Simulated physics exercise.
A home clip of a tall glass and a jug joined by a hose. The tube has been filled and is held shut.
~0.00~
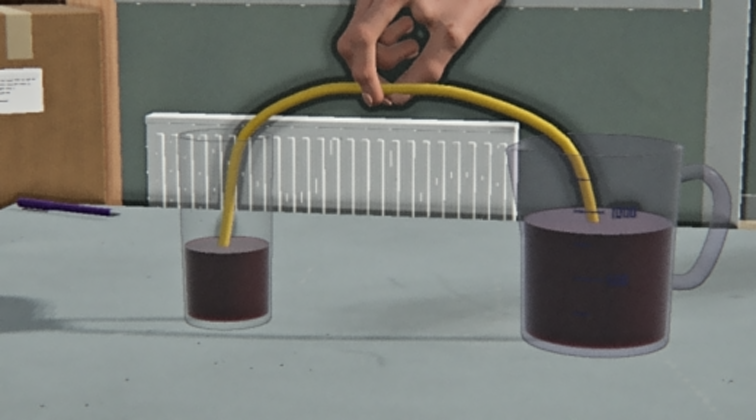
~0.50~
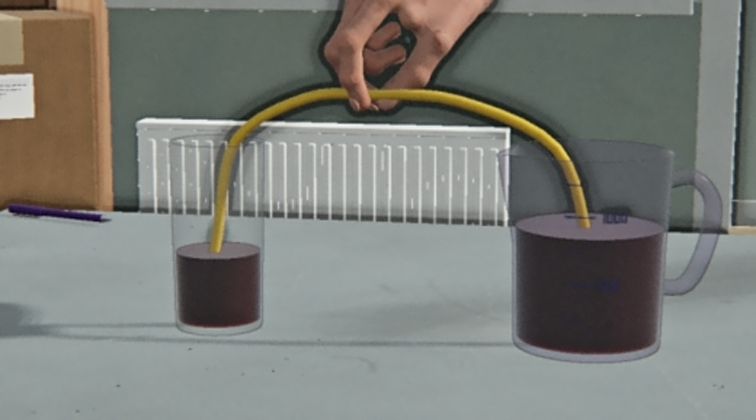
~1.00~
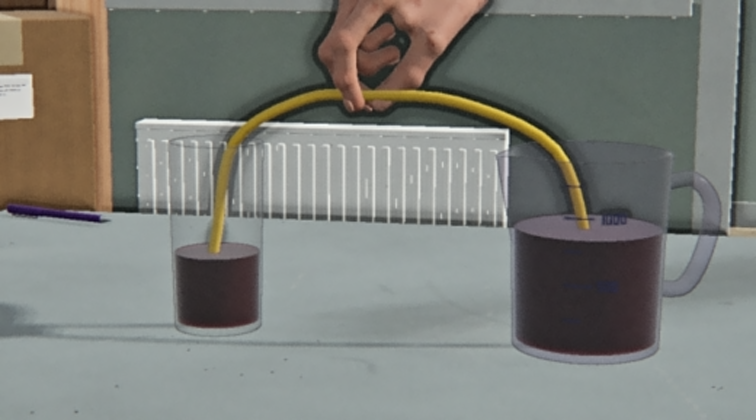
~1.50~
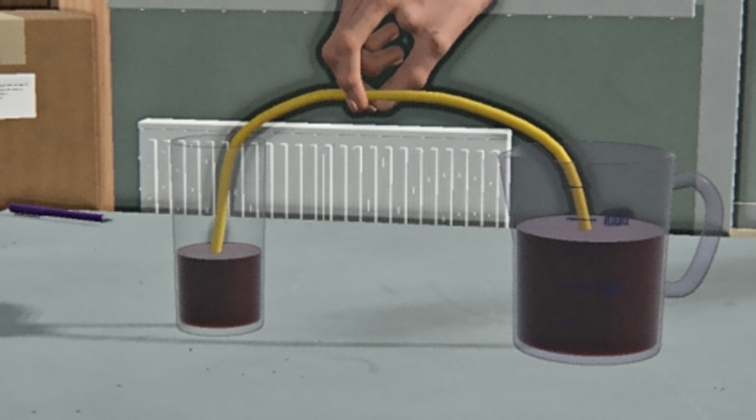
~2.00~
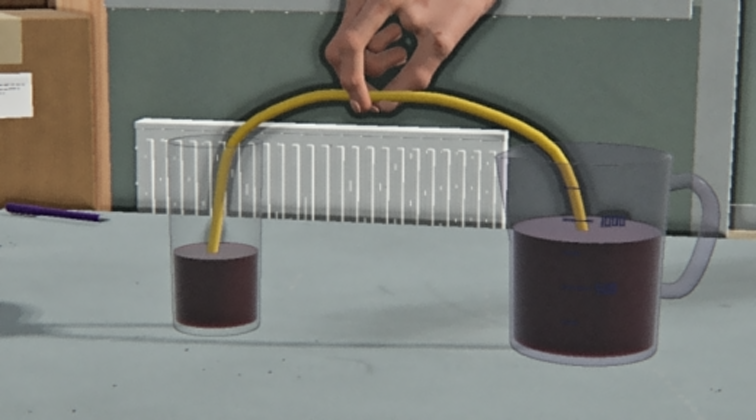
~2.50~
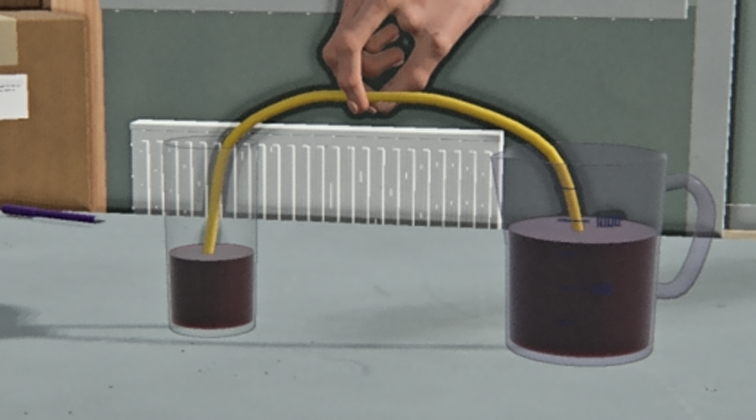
To begin with, a hand pinches the top of a yellow hose arched between a tall glass of dark red liquid on the left and a fuller jug on the right. The view shifts slightly, then the fingers keep their grip while both liquid levels show no clear change through the end.
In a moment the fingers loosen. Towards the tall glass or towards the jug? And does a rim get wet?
Flow is leftwards, and the taker has room for it.
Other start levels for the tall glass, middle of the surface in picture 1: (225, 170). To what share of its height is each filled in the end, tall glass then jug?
Roughly 65 per cent, then 65 per cent.
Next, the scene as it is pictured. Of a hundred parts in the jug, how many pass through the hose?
About 10 per cent.
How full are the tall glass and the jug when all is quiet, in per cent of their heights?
In turn 55 and 55 per cent.
After 8.0 s, the tall glass is about half full; the jug is about half full.
After 45.0 s, the tall glass is about half full; the jug is about half full; the two surfaces are level.
